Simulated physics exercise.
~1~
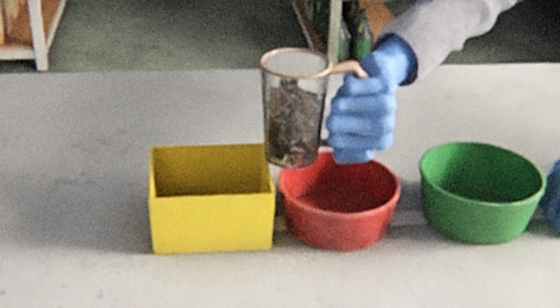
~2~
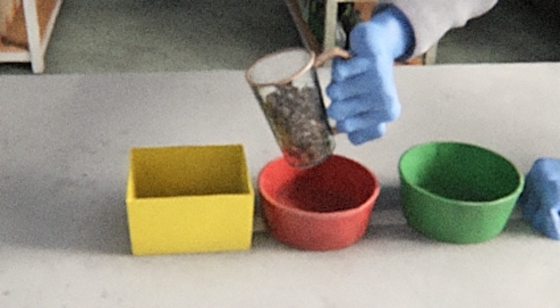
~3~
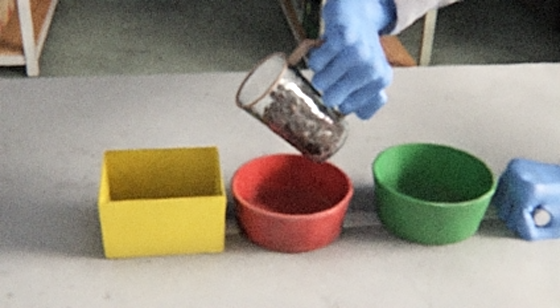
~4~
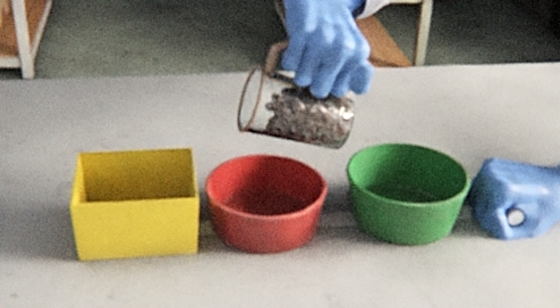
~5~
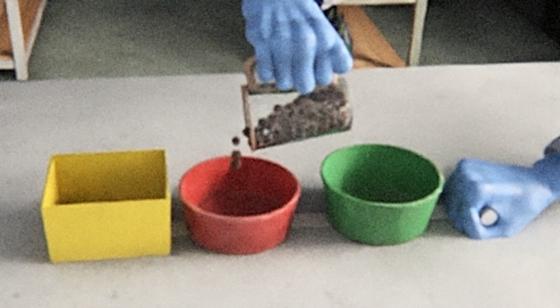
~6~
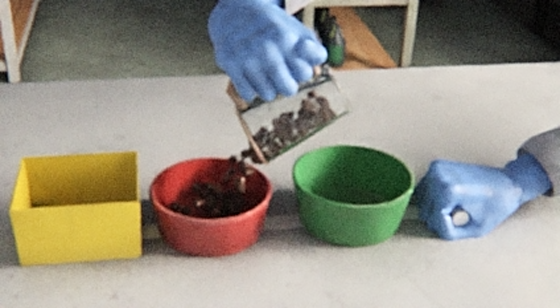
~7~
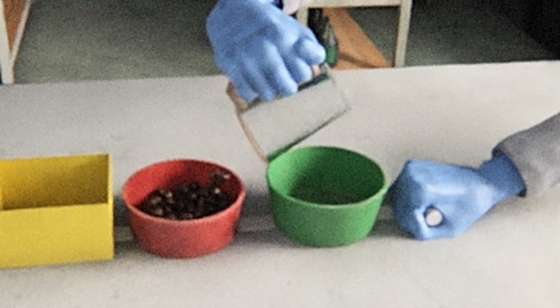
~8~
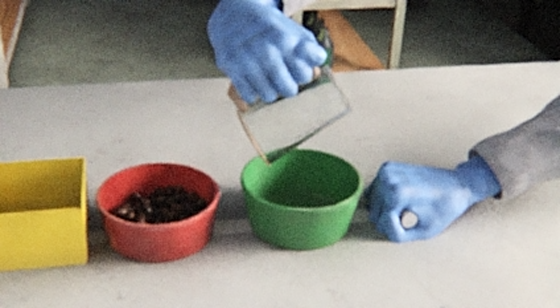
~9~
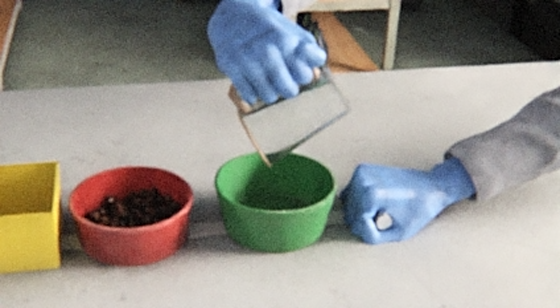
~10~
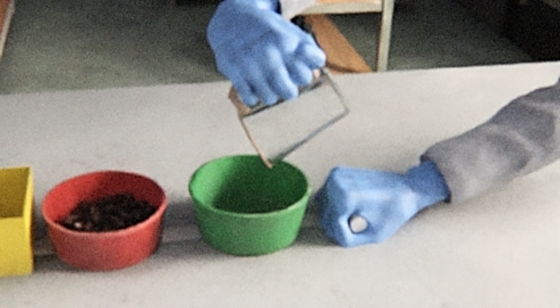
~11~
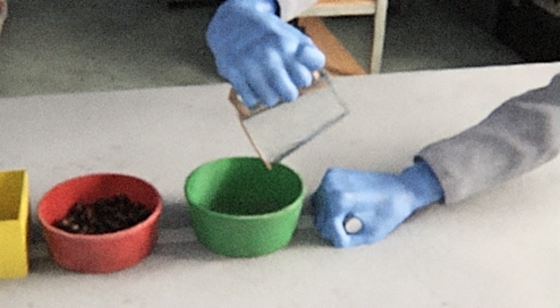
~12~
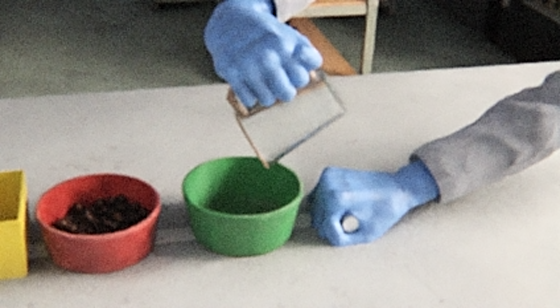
The clip opens on a pale table where a yellow tin, a red dish and a green dish stand in a row, while a blue-gloved hand holds a clear cup of small dark balls above them. The cup starts to tip as the row slides to the left, with another gloved hand at its right end. Once the cup passes level, the balls spill over its rim and tumble into the red dish. The emptied cup stays tilted mouth-down while the row travels further left beneath it. Finally the row halts, with the dark balls heaped in the red dish and the green dish empty.
